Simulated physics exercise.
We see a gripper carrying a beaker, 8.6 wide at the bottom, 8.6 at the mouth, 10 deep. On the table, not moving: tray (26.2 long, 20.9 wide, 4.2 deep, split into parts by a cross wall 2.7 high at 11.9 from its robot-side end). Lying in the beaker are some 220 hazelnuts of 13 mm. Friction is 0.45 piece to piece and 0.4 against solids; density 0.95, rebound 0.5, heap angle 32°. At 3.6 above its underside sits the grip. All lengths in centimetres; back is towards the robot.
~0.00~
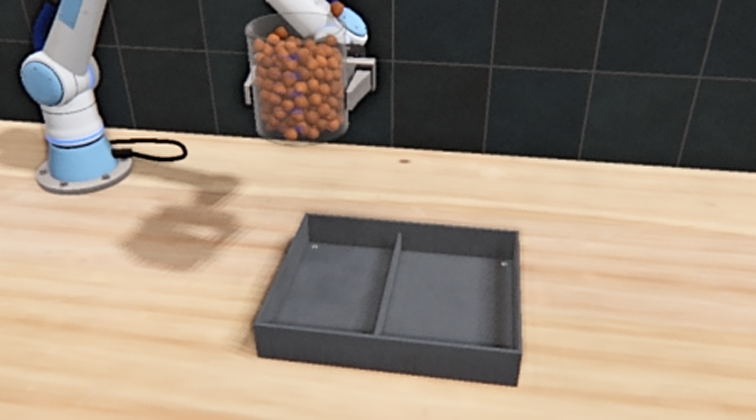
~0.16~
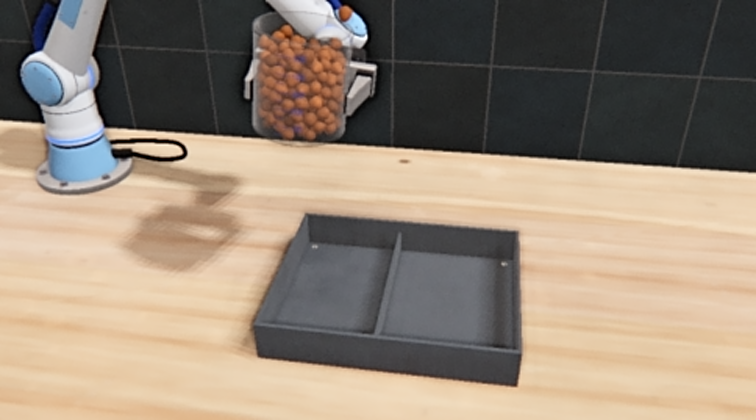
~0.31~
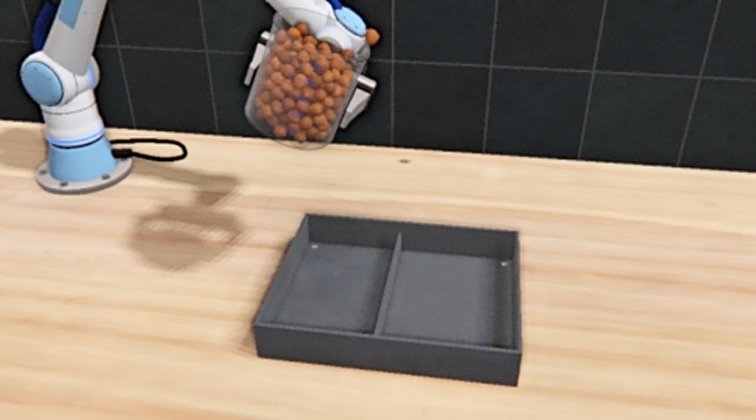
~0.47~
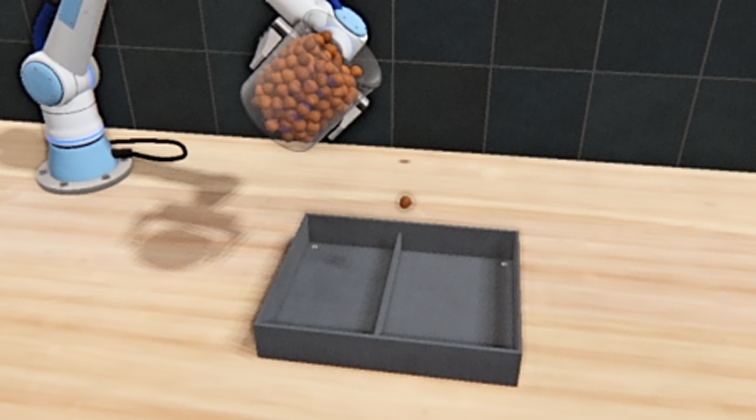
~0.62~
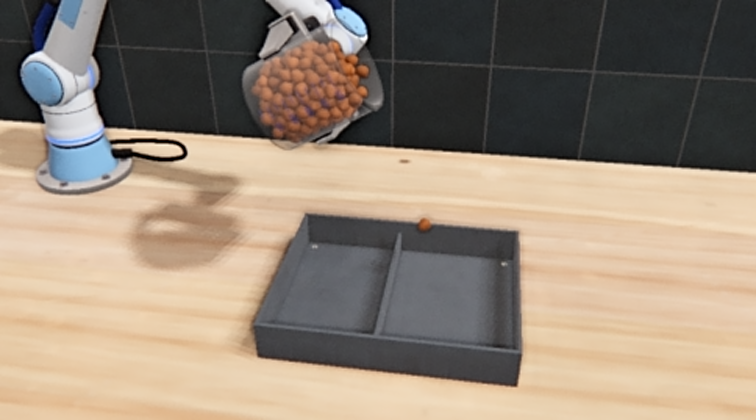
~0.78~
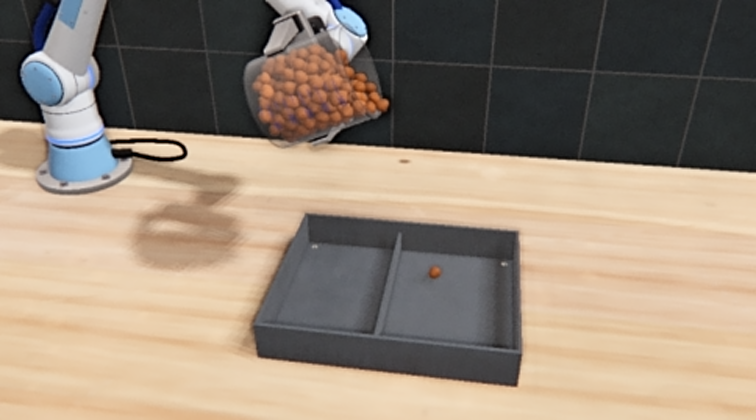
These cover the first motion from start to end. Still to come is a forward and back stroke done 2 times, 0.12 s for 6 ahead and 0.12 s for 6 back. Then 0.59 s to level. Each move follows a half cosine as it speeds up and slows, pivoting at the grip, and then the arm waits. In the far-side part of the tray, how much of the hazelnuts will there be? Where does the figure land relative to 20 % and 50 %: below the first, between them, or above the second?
It lands between 20 and 50 %.
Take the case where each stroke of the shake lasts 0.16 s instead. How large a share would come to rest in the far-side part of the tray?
Roughly 30 percent would.
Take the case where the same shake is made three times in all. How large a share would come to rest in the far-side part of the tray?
That share would be near 45 percent.
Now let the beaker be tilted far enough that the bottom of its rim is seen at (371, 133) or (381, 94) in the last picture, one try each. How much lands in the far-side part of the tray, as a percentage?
Roughly 60 per cent, then roughly 20 per cent.
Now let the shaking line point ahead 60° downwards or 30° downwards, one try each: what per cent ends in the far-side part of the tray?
10 and 20 %.
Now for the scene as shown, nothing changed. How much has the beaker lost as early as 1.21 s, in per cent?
By then near 40 % is out.
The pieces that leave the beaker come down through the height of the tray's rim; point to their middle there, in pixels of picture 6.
(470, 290).
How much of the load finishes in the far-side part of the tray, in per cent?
Estimate: Roughly 40 %.
After 1.21 s, tilted 66° forward, highest piece 29 above the table; 133 in the beaker, 52 in the far-side part, 10 on the table or floor, 2 in the robot-side part, 19 in flight or on a rim.
After 1.64 s, tilted 19° forward, highest piece 30 above the table; 95 in the beaker, 84 in the far-side part, 29 on the table or floor, 7 in the robot-side part, 1 in flight or on a rim.
After 2.05 s, level, highest piece 29 above the table; 95 in the beaker, 85 in the far-side part, 29 on the table or floor, 7 in the robot-side part.
After 3.10 s, level, highest piece 29 above the table; 95 in the beaker, 85 in the far-side part, 29 on the table or floor, 7 in the robot-side part.
At rest, 95 in the beaker, 85 in the far-side part, 29 on the table or floor, 7 in the robot-side part. That is 39 % in the far-side part of the tray.
